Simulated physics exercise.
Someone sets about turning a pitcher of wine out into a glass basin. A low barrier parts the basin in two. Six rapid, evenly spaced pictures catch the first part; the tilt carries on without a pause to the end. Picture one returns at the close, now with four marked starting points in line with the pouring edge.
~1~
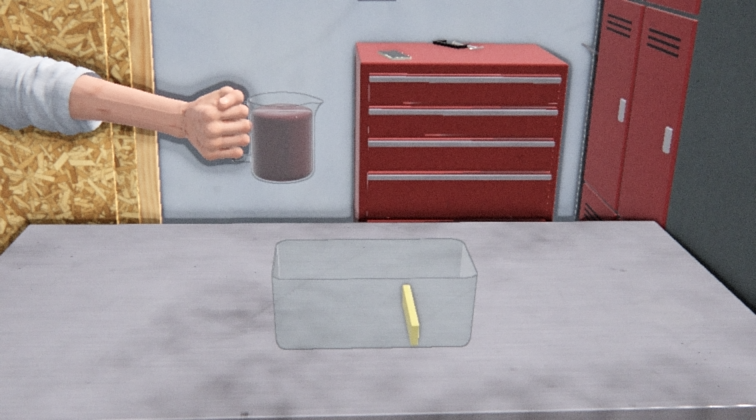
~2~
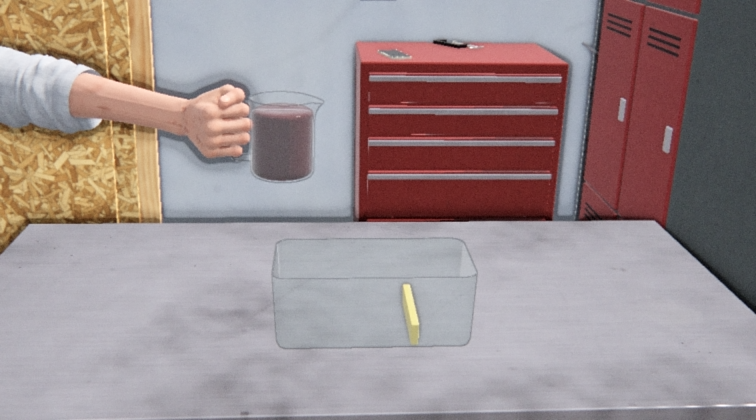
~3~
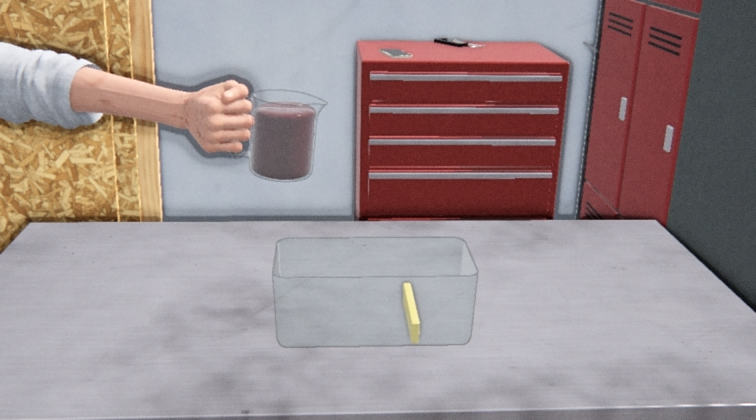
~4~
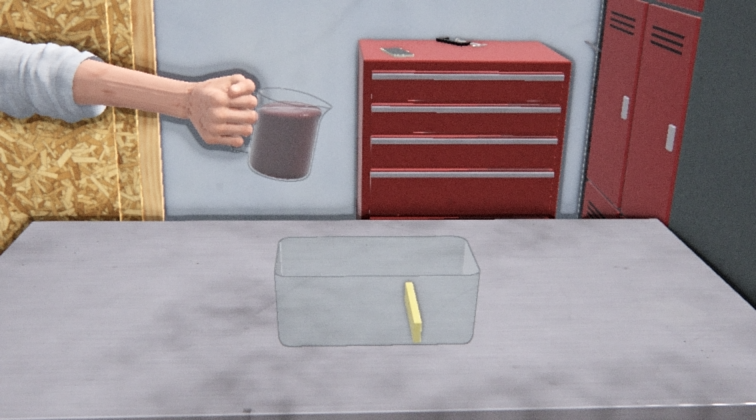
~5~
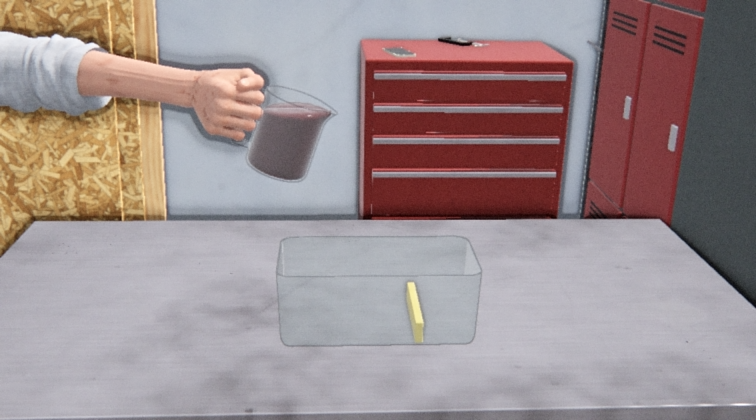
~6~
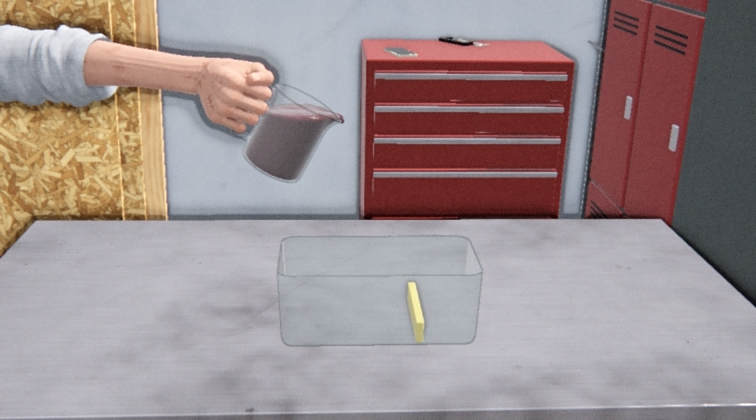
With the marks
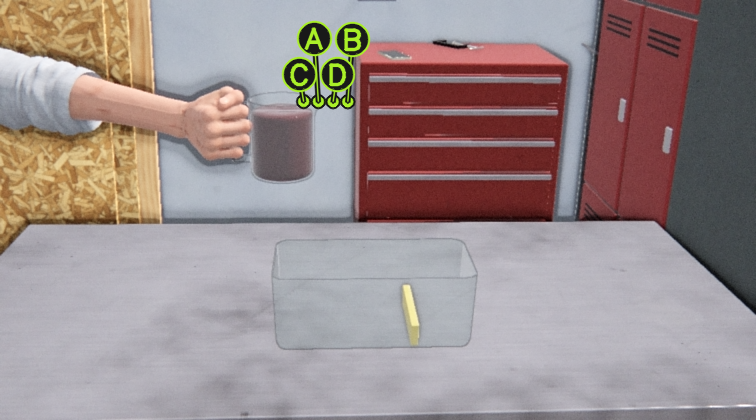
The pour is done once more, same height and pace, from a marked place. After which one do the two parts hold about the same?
The answer is spot B.
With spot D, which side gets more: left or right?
The left one.
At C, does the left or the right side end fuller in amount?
The left one.
On the marked copy, A at (318, 101); B at (347, 101); C at (303, 101); D at (333, 101).
If A is chosen, about 87 % ends left of the wall and 9 % right of it; 4 % is lost outside.
If B is chosen, about 52 % ends left of the wall and 46 % right of it.
If C is chosen, about 89 % ends left of the wall and 9 % right of it; 3 % is lost outside.
If D is chosen, about 88 % ends left of the wall and 8 % right of it; 4 % is lost outside.
